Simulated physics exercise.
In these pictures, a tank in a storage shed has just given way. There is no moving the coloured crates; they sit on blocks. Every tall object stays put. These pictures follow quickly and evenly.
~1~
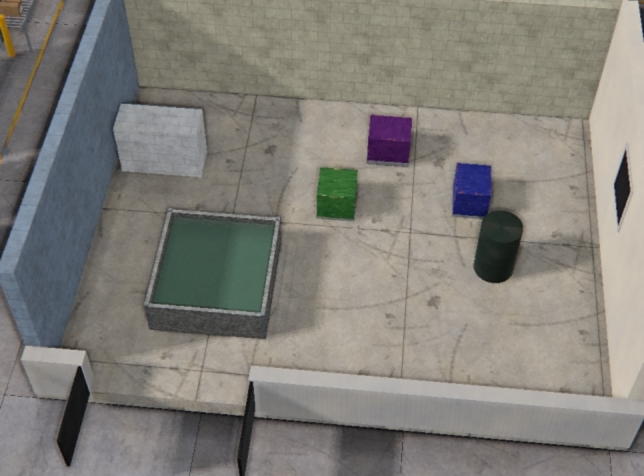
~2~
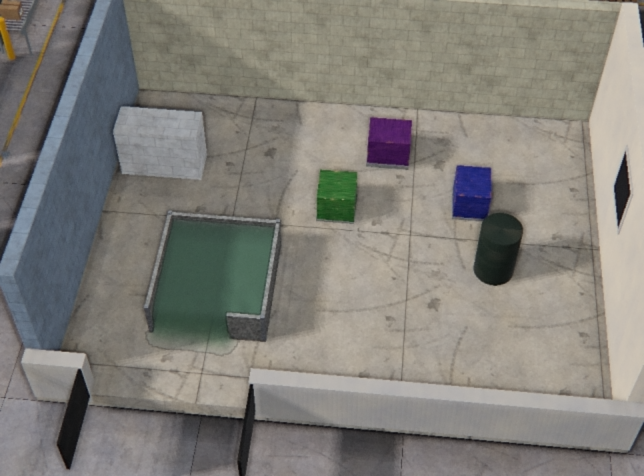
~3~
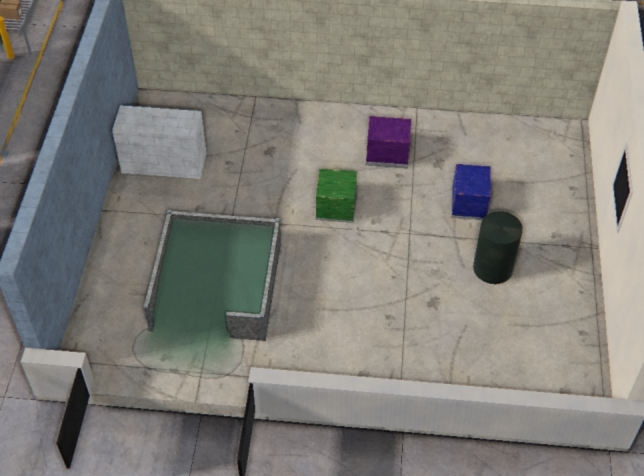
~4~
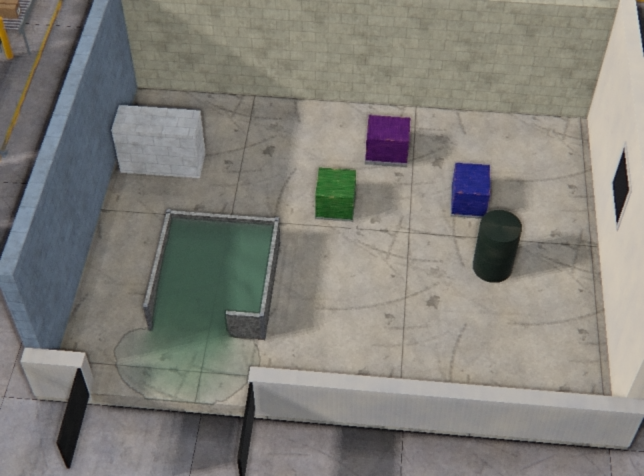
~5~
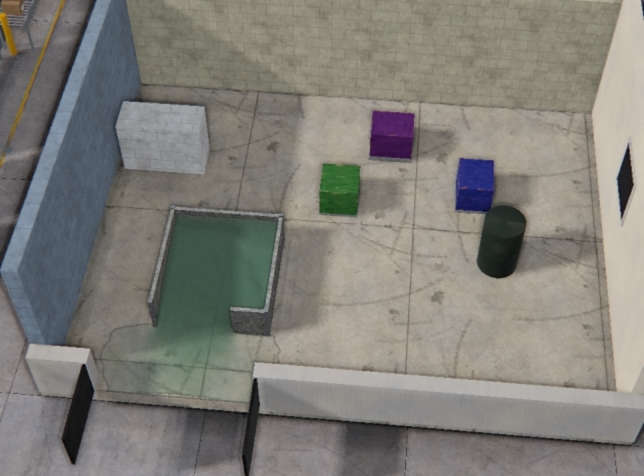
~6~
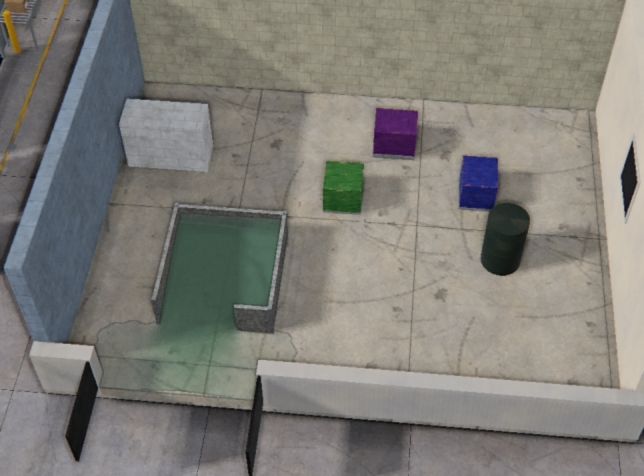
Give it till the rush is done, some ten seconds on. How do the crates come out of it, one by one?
At the end, purple crate: Spared; blue crate: Spared; green crate: Spared.
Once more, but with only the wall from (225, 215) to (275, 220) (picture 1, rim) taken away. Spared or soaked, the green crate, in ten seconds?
Note: Green crate gets reached.
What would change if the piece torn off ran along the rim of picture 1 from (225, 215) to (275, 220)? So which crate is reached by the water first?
My pick is the one in green.
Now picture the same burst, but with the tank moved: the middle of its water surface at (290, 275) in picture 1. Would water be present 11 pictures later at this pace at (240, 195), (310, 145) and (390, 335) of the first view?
As listed: No water, not flooded, under water.
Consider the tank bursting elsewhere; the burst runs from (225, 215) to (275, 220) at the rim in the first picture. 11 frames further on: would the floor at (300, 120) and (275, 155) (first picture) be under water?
Going point by point, the first is waterlogged and the second is waterlogged.
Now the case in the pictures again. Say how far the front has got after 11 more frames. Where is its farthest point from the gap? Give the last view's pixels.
Close to (372, 395), I think.
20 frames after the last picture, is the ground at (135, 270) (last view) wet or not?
That spot: Submerged.
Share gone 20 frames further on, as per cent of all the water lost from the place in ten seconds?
My estimate is roughly 70 percent.
A moment on, water covers 5 % of the floor; the purple crate not reached, the blue crate not reached, the green crate not reached.
Next, water covers 10 % of the floor; the purple crate not reached, the blue crate not reached, the green crate not reached.
Then, water covers 10 % of the floor; the purple crate not reached, the blue crate not reached, the green crate not reached.
Later, water covers 10 % of the floor; the purple crate not reached, the blue crate not reached, the green crate not reached.
In the end, water covers 10 % of the floor; the purple crate stayed above the water, the blue crate stayed above the water, the green crate stayed above the water.
